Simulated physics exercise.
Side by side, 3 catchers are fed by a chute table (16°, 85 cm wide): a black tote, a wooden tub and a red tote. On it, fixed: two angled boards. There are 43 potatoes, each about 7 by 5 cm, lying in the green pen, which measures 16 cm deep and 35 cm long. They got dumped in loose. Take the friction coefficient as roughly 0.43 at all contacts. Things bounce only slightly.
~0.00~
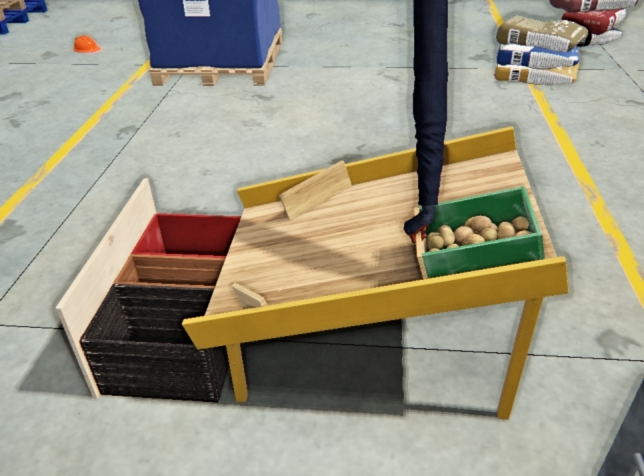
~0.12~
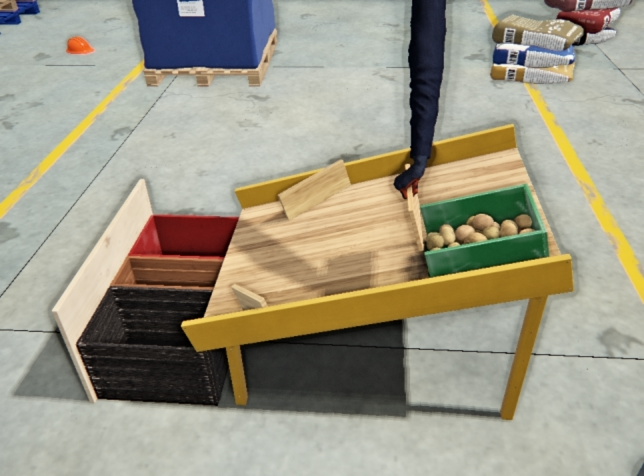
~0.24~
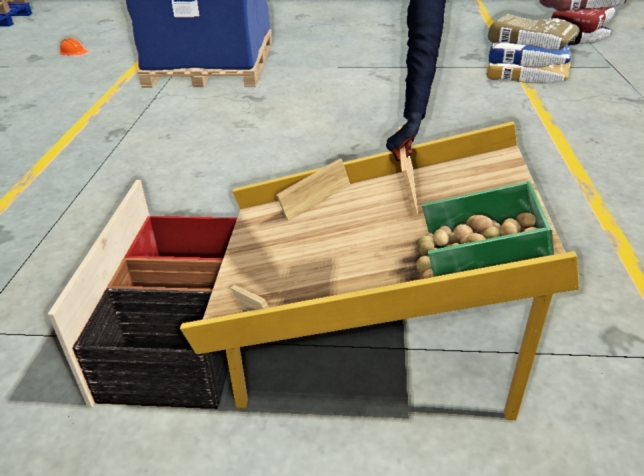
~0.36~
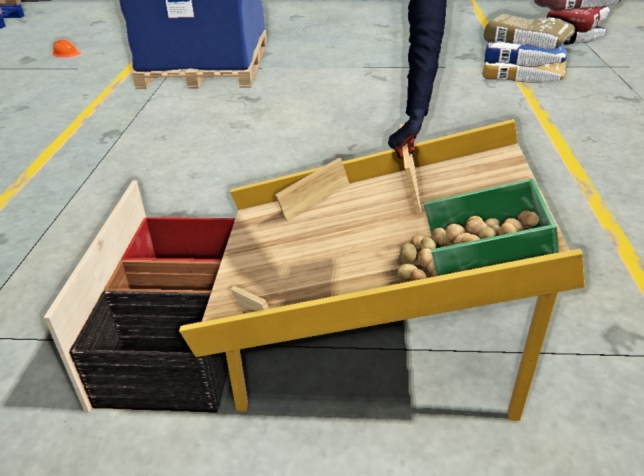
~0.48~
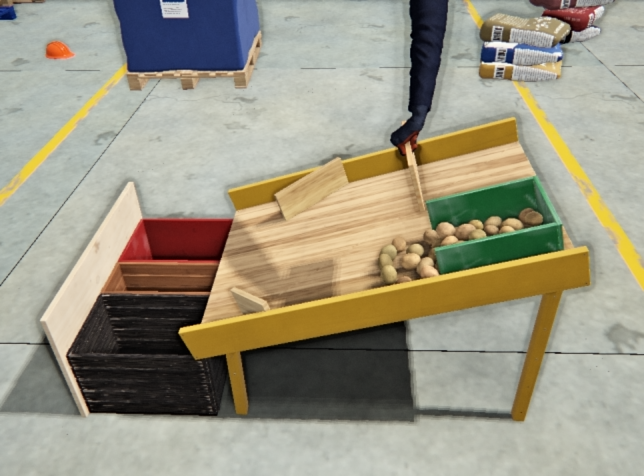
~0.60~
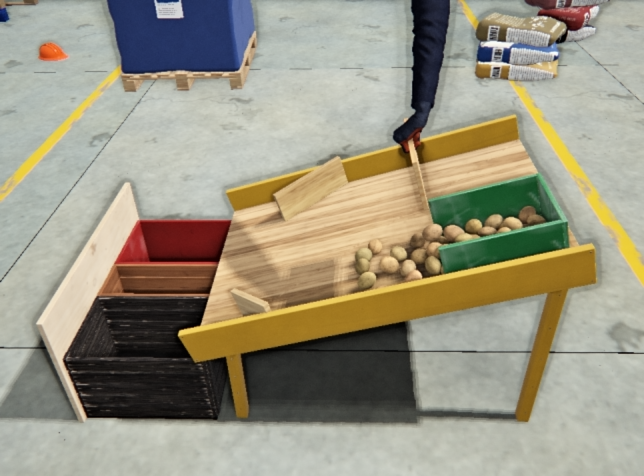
A sloping wooden chute table with yellow side rails stands on a grey warehouse floor marked with yellow lines, seen from above. A green pen of potatoes sits at its right, two angled boards lie across it, and black, brown and red containers stand at its left. A dark-sleeved arm pulls up a wooden gate, potatoes roll out leftward, and the view drifts slightly.
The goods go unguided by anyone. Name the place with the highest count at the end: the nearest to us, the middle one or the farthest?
Biggest heap: The front-most one, the black tote.
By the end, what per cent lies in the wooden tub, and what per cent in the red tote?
Result: Near 25 % and near 0 %.
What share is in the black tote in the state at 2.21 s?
Estimate for then: Some 35 percent.
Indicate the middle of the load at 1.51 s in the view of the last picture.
Near pixel (311, 280).
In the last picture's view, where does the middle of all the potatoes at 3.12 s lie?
(146, 365).
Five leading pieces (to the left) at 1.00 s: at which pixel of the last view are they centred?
Close to (268, 282).
After 1.00 s, 21 still in the green pen and 22 on the slope.
After 1.51 s, 6 still in the green pen, 5 in the black tote, 2 in the wooden tub, 29 on the slope and 1 in the air.
After 2.21 s, 2 still in the green pen, 16 in the black tote, 6 in the wooden tub, 1 in the red tote, 15 on the slope and 3 in the air.
Final count (at 3.12 s), 2 still in the green pen, 29 in the black tote, 11 in the wooden tub and 1 in the red tote.
